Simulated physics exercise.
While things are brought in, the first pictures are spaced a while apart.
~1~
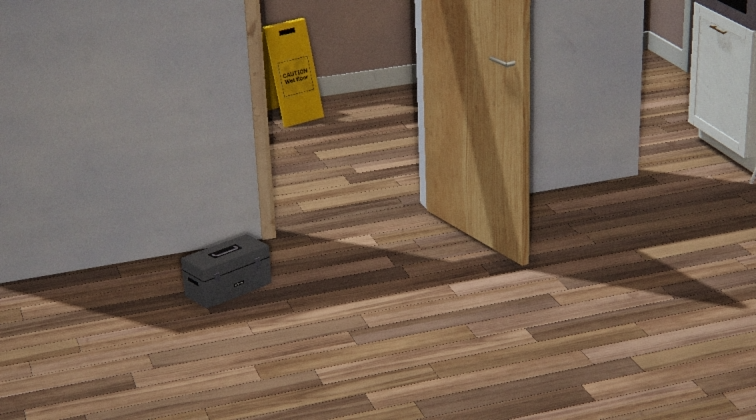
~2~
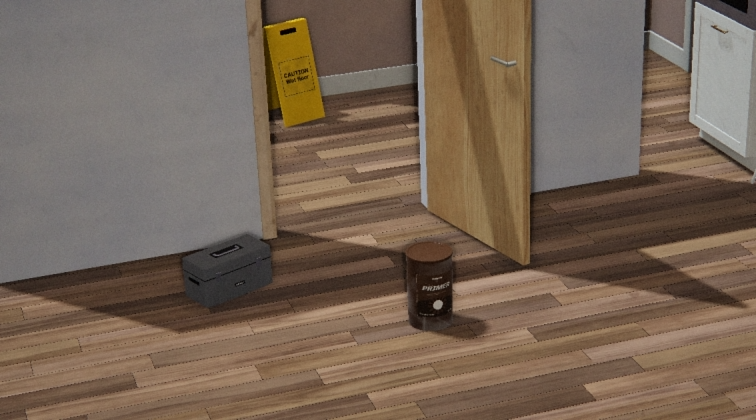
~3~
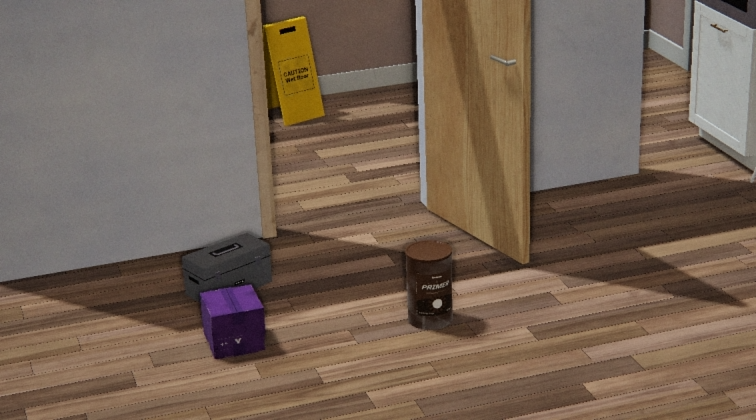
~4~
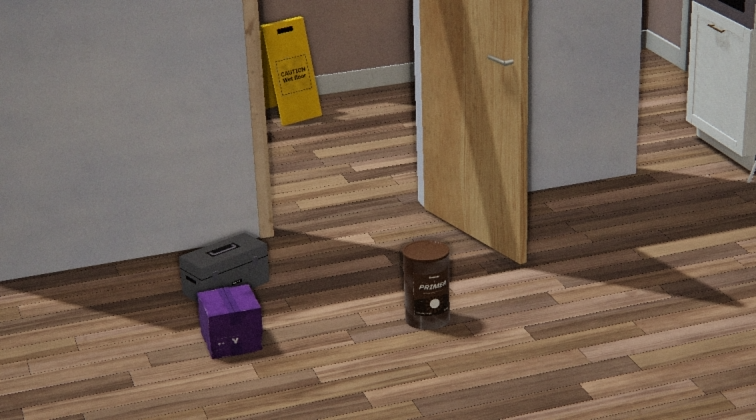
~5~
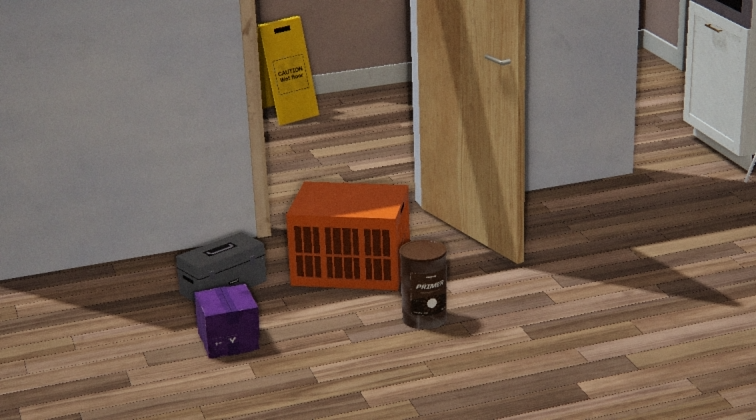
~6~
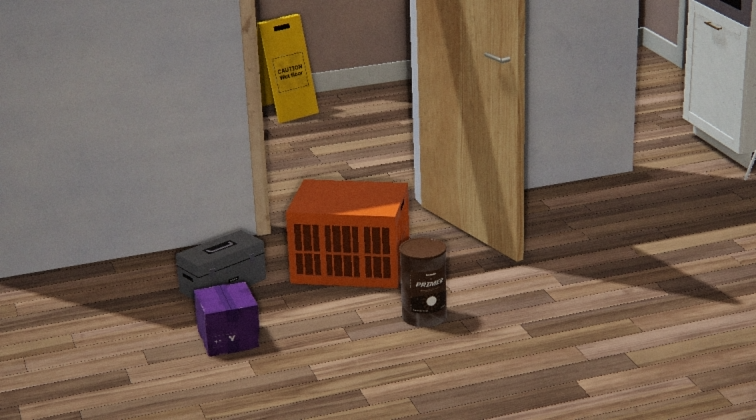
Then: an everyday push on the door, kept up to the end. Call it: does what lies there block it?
Yes.
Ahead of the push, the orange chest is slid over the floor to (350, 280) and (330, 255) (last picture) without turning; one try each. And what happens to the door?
Try 1: Door stays partly open. Try 2: Door stays partly open.
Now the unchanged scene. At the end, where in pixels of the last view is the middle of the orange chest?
Pretty much around (315, 232), I'd say.
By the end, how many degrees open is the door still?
Angle: About 50°.
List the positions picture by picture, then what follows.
In the first frame, door wide open and still.
In the second frame, door wide open and still; grey toolbox (228, 270); brown pail (430, 286).
In the third frame, door wide open and still; purple parcel (233, 321); grey toolbox (228, 269).
In the fourth frame, door wide open and still; brown pail (427, 285); purple parcel (230, 321).
In the fifth frame, door wide open and still; grey toolbox (222, 269); brown pail (424, 285).
In the sixth frame, door wide open and still; orange chest (350, 233); purple parcel (227, 319).
Then, 0.50 s after the last picture, door at 86°.
Then, 0.80 s after the last picture, door at 62°; orange chest slid a little near (346, 233).
Then, 0.90 s after the last picture, door at 58°; orange chest slid a little near (333, 233).
Then, 1.10 s after the last picture, door at 53°; orange chest slid a little near (318, 233); grey toolbox slid a little.
At rest, door at 52°; moved from the start, orange chest; the other 3 in place. Seen from the same camera at the end, orange chest near (316, 232).
